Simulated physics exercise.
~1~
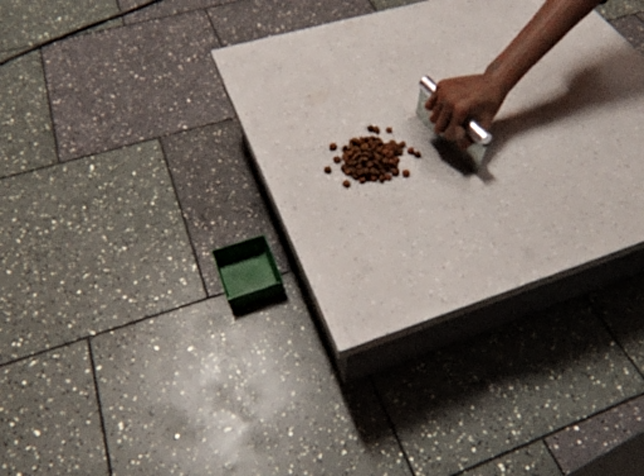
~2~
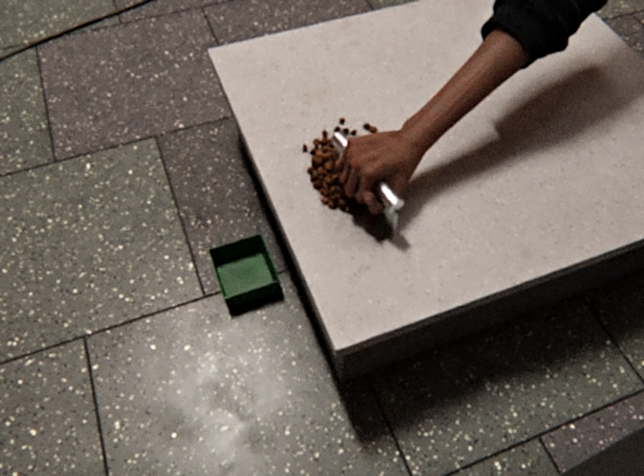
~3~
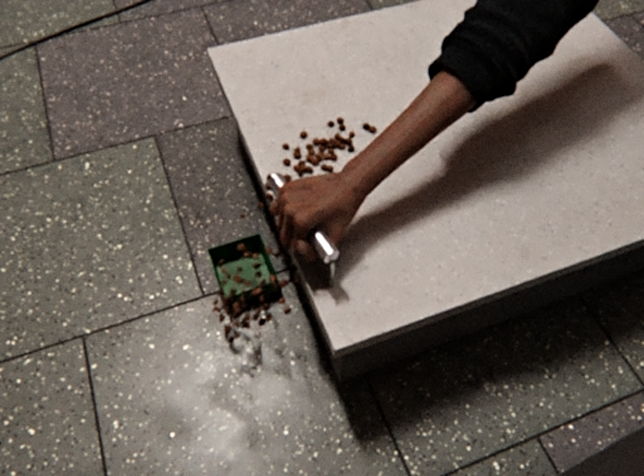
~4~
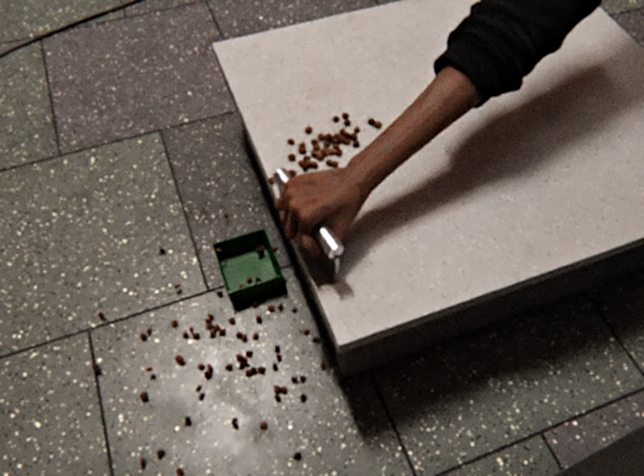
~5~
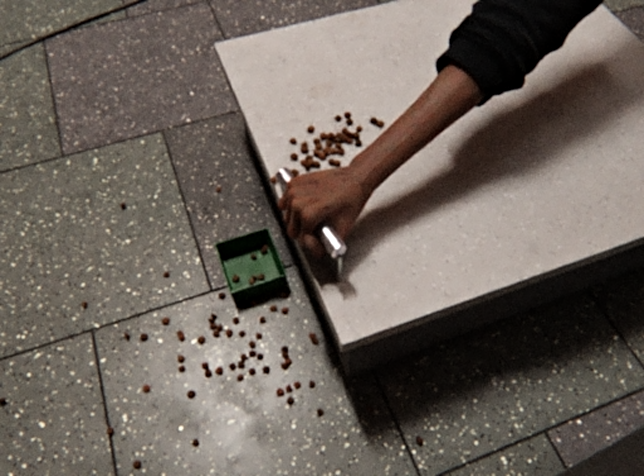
A hand sweeps brown kibble off a pale slab, scattering most landing pieces around a green tin.
